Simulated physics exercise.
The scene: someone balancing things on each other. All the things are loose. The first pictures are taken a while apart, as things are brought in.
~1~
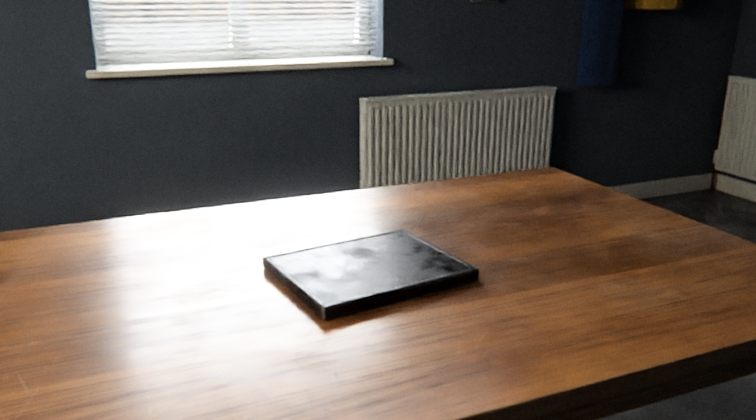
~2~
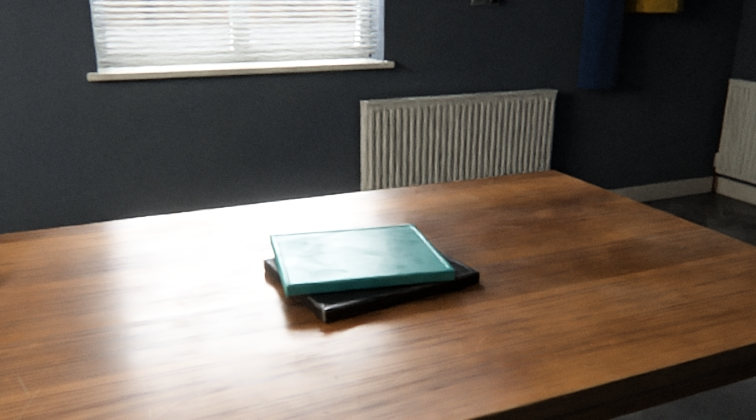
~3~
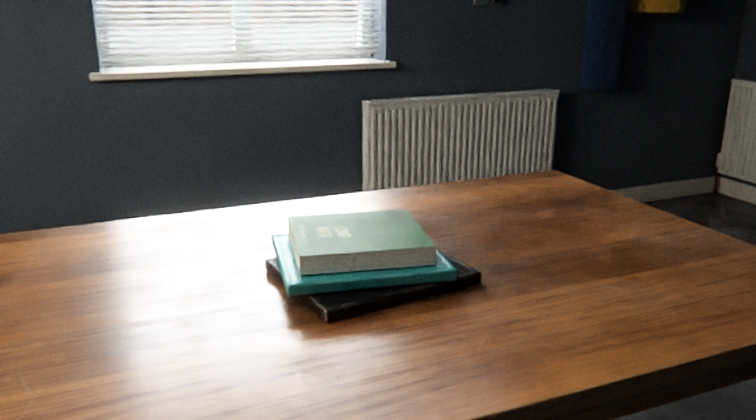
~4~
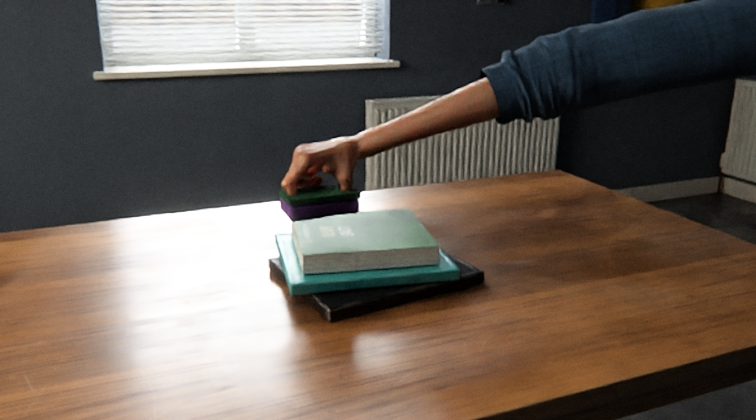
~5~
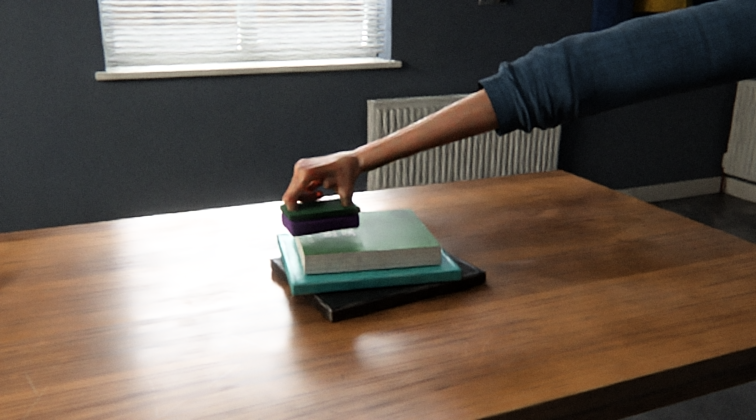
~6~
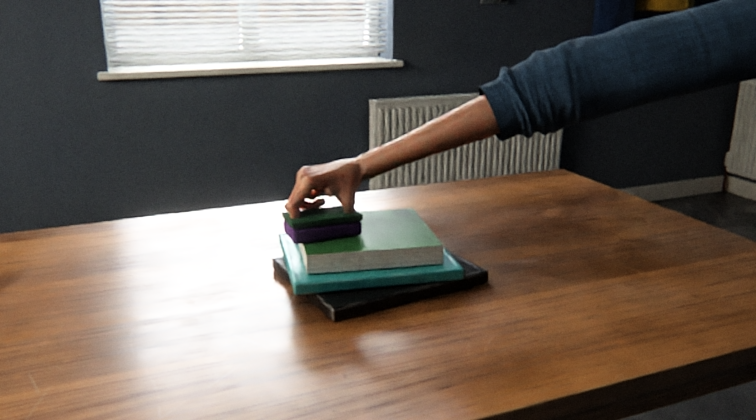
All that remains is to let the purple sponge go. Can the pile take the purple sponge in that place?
Here the pile stays up.
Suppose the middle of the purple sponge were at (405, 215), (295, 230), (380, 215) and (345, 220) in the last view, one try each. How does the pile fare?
First try: It stays up; second try: It gives way; third try: It keeps its balance; fourth try: It stays up.
Then, 0.20 s after the last picture, nothing has stirred.
Then, 0.70 s after the last picture, purple sponge resting near (322, 225).
At rest, all 4 in place. Seen from the same camera at the end, purple sponge near (322, 225). The pile holds.
